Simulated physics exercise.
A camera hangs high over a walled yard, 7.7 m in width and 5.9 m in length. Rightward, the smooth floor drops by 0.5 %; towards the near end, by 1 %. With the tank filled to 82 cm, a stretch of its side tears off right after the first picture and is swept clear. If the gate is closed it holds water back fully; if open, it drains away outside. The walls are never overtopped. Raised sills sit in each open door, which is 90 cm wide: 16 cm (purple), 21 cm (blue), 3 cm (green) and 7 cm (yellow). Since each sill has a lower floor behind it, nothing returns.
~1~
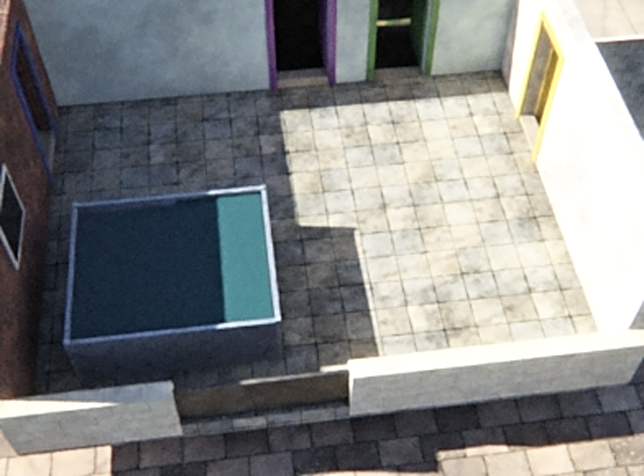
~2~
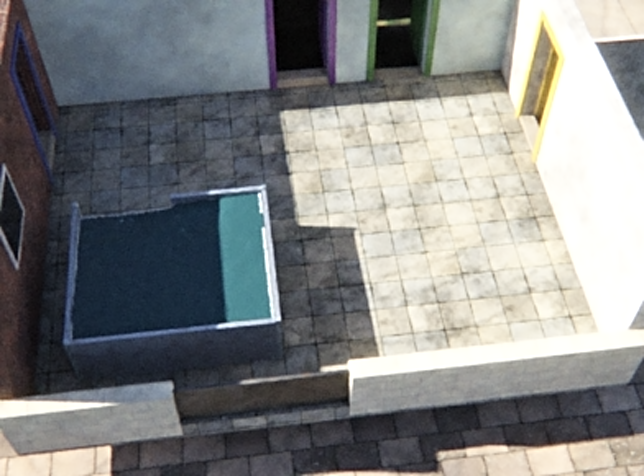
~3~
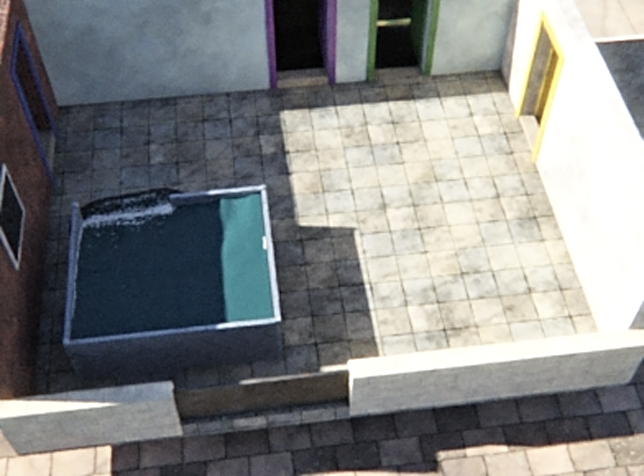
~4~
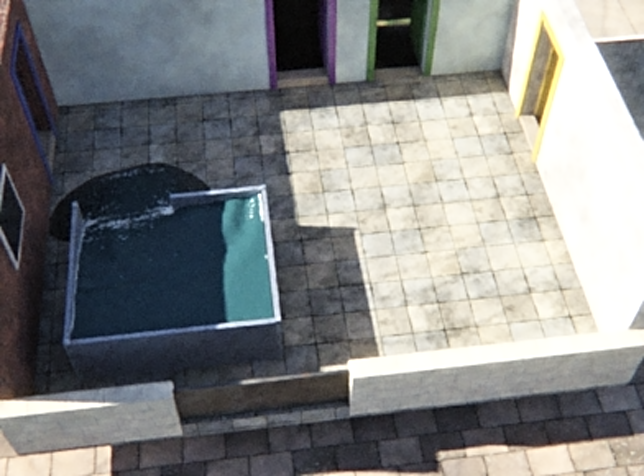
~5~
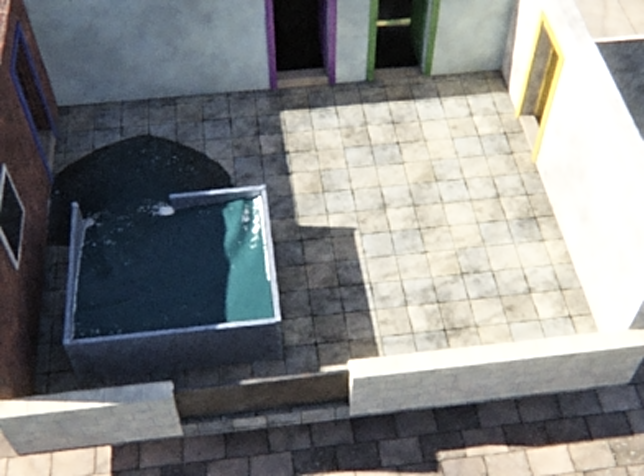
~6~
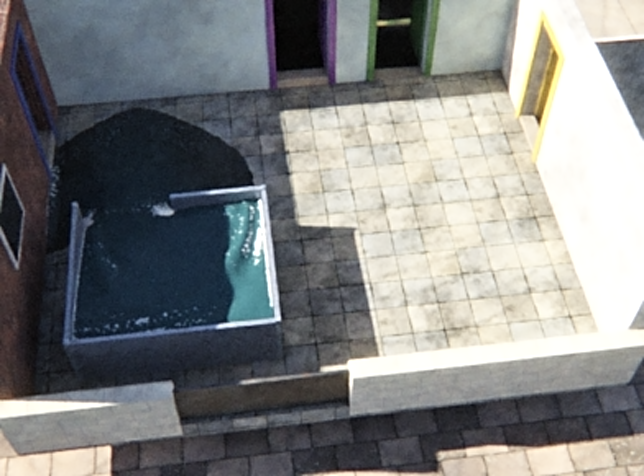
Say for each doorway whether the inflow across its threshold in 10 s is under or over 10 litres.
At the purple door the amount will stay short of the limit. At the blue door the amount will climb above the limit. At the green door the amount will climb above the limit. At the yellow door the amount will climb above the limit.
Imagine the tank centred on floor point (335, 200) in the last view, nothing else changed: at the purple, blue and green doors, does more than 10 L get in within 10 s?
Purple: Too much; blue: Too much; green: Too much.
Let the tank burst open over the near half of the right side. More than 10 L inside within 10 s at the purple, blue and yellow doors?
Then: Purple under, blue not over, yellow past it.
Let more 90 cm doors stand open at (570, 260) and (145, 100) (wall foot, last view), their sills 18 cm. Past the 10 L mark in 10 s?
Within it, exceeded.
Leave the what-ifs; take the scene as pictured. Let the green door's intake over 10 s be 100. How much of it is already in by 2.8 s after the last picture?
Some 5 per cent by then.
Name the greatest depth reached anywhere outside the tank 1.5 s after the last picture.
Around 56 centimetres.
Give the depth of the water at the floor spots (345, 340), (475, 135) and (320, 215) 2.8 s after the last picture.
Roughly 0, 3 and 0 cm, in turn.
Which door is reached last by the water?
Yellow.
Then, 0.7 s after the last picture water covers 25 % of the floor and is deepest (62 cm) near (59, 111); purple door not reached, blue door 29 cm at the sill, 0 L in, green door not reached, yellow door not reached.
Then, 1.5 s after the last picture water covers 25 % of the floor and is deepest (56 cm) near (78, 140); purple door 11 cm at the sill, 0 L in, blue door 33 cm at the sill, 13 L in, green door not reached, yellow door not reached.
Then, 2.8 s after the last picture water covers 50 % of the floor and is deepest (33 cm) near (55, 150); purple door 14 cm at the sill, 0 L in, blue door 32 cm at the sill, 85 L in, green door 7 cm at the sill, 1 L in, yellow door not reached.
Then, 5.3 s after the last picture water covers 85 % of the floor and is deepest (28 cm) near (601, 361); purple door 10 cm at the sill, 0 L in, blue door 20 cm at the sill, 120 L in, green door 5 cm at the sill, 15 L in, yellow door 19 cm at the sill, 154 L in.
Then, 9.3 s after the last picture water covers 95 % of the floor and is deepest (22 cm) near (601, 361); purple door 6 cm at the sill, 0 L in, blue door 10 cm at the sill, 120 L in, green door 4 cm at the sill, 23 L in, yellow door 14 cm at the sill, 312 L in.
